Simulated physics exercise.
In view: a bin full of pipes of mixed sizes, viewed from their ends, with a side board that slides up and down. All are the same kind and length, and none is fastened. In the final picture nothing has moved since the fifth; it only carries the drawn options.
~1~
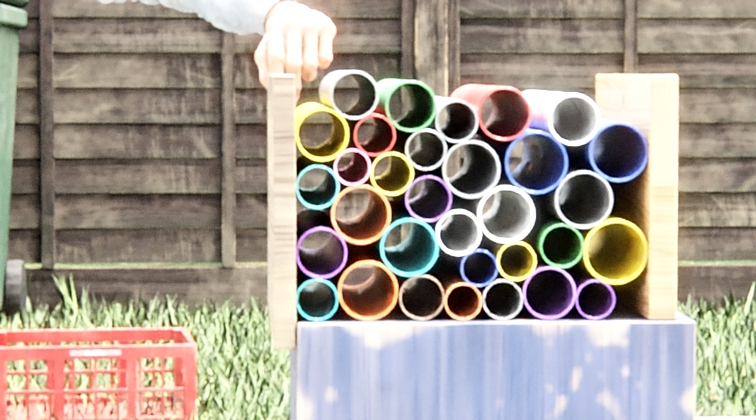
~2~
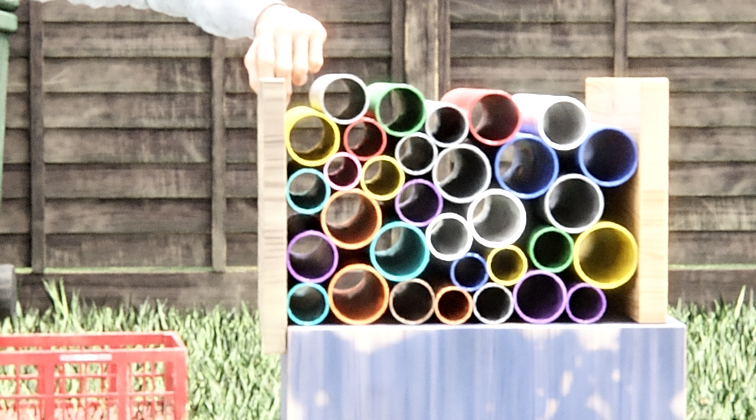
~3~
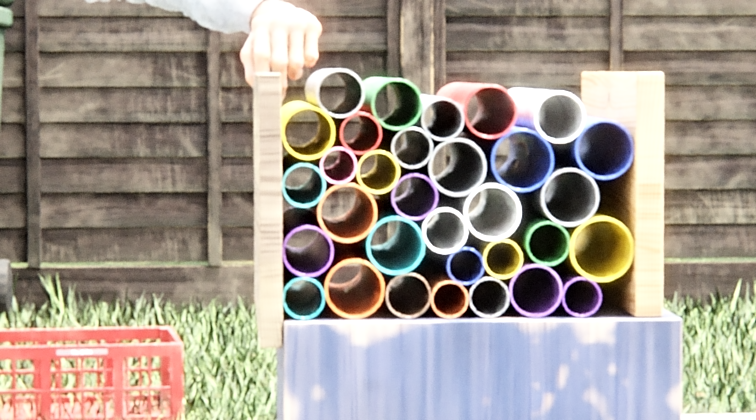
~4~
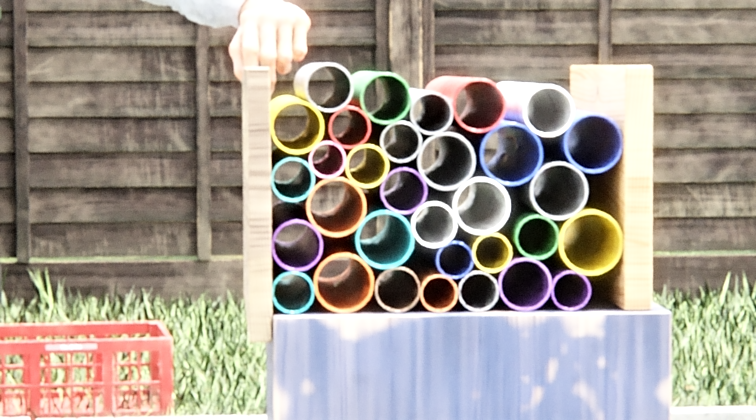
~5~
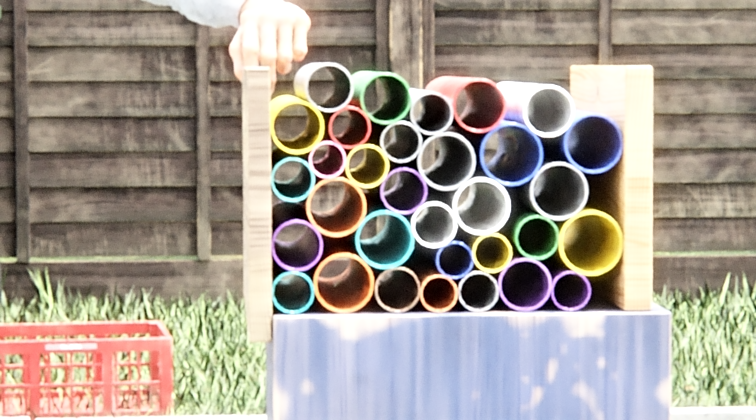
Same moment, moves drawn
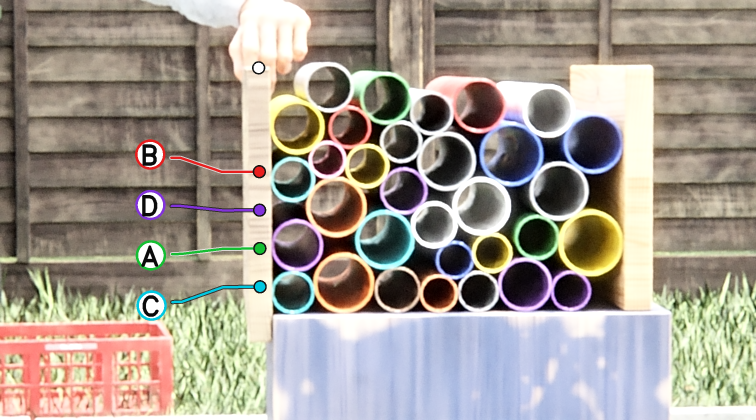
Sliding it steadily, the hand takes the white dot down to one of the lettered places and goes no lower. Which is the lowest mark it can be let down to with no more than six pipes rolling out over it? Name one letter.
At most to A.
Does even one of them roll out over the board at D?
At D: Yes.
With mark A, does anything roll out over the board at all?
Yes.
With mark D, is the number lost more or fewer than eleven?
Fewer than eleven.
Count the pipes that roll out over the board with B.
The count is none.
On the copy, A at (260, 248); B at (259, 172); C at (260, 287); D at (259, 210); the white dot at (258, 68).
On A. First, top of the board (271, 151).
Then, top of the board (271, 245).
Finally, top of the board (271, 247), six out over the board.
By contrast, B none out over the board; C more than six out over the board; D two out over the board.
